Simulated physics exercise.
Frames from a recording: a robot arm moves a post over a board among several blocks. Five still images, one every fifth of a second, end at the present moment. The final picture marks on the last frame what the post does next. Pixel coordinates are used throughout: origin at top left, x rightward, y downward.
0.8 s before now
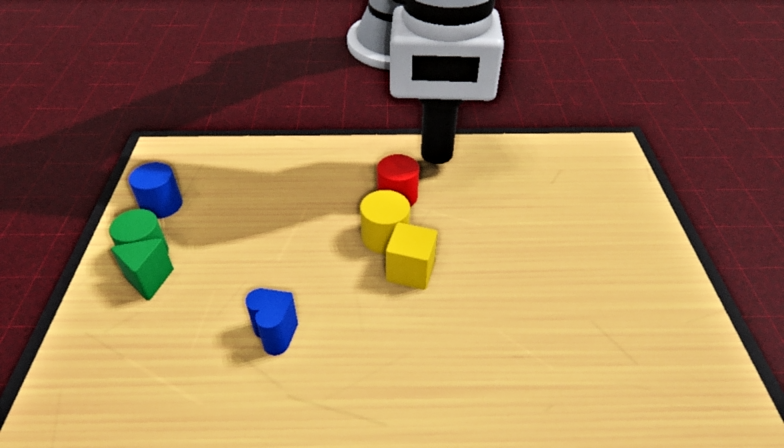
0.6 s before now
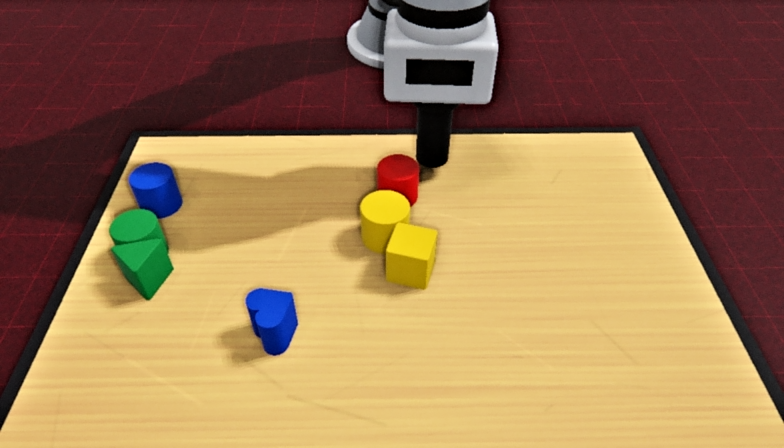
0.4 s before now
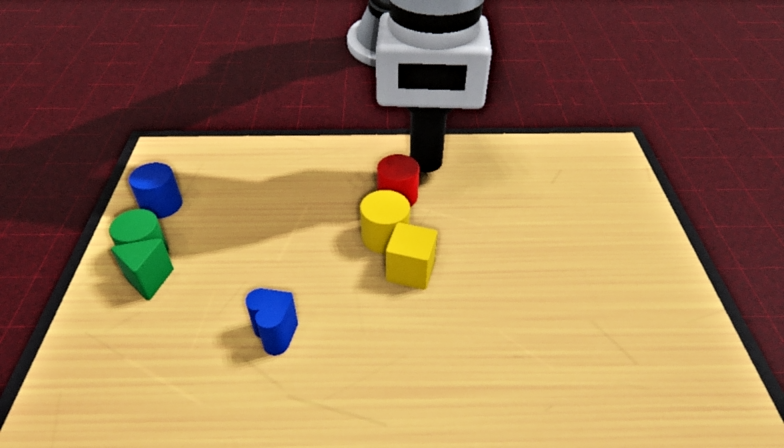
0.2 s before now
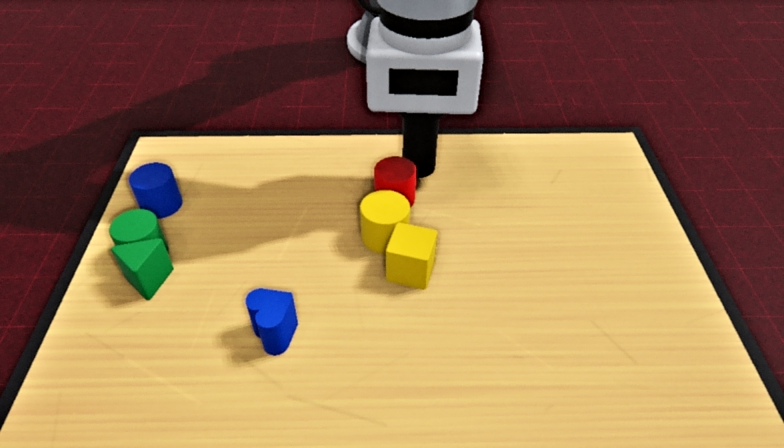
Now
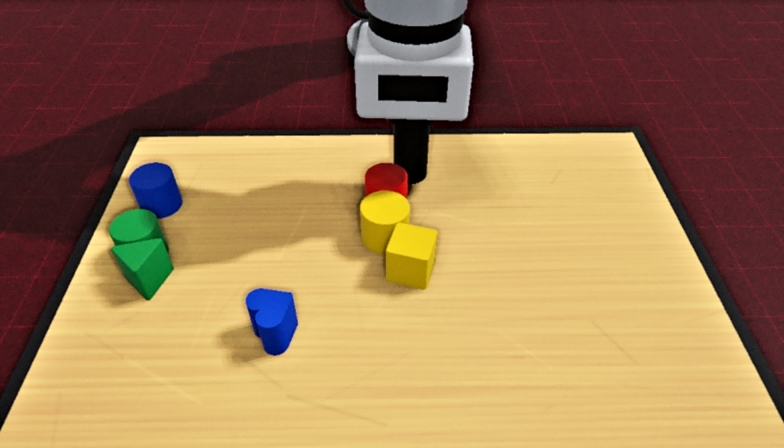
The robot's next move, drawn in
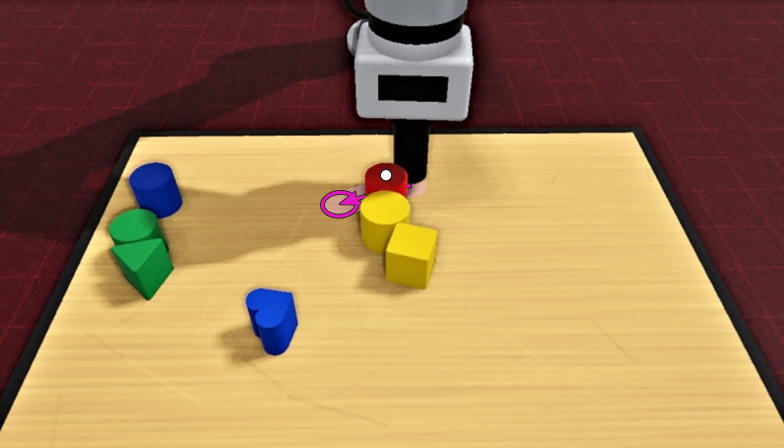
We see a robot arm move a black post slowly left and slightly nearer over a wooden board of coloured blocks; the post then pushes the red cylinder a short way left behind the yellow cylinder, while the other blocks stay still.
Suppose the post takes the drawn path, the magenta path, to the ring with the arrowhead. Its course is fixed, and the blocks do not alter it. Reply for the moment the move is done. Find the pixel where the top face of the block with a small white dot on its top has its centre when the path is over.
It comes to (330, 201).
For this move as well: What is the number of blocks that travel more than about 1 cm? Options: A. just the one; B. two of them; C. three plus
I'll go with B - two of them.
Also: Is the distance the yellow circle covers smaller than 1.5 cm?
My answer is no.
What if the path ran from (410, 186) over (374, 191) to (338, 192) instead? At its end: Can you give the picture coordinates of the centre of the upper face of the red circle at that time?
The answer is (345, 188).
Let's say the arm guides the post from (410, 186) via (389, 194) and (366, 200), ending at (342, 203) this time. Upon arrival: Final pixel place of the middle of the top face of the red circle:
I'd place it at (328, 199), taking the centre of its top.
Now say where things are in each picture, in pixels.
In the first frame, post tip (437, 154); block tops, yellow circle (385, 206); red circle (398, 166).
In the second frame, post (432, 158); blocks unchanged.
In the third frame, post (426, 162); blocks unchanged.
In the fourth frame, post (419, 168); red circle (395, 168).
In the fifth frame, post (410, 174); yellow circle (385, 206); red circle (386, 175).
Path on the board, from (410, 186) via (386, 191) and (363, 197), ending at (340, 204); the dot is on the red circle.
The first path, step by step. Halfway along, post (374, 182); yellow circle (374, 215); red circle (353, 186).
At the end, post (339, 192); yellow circle (372, 217); red circle (330, 201).
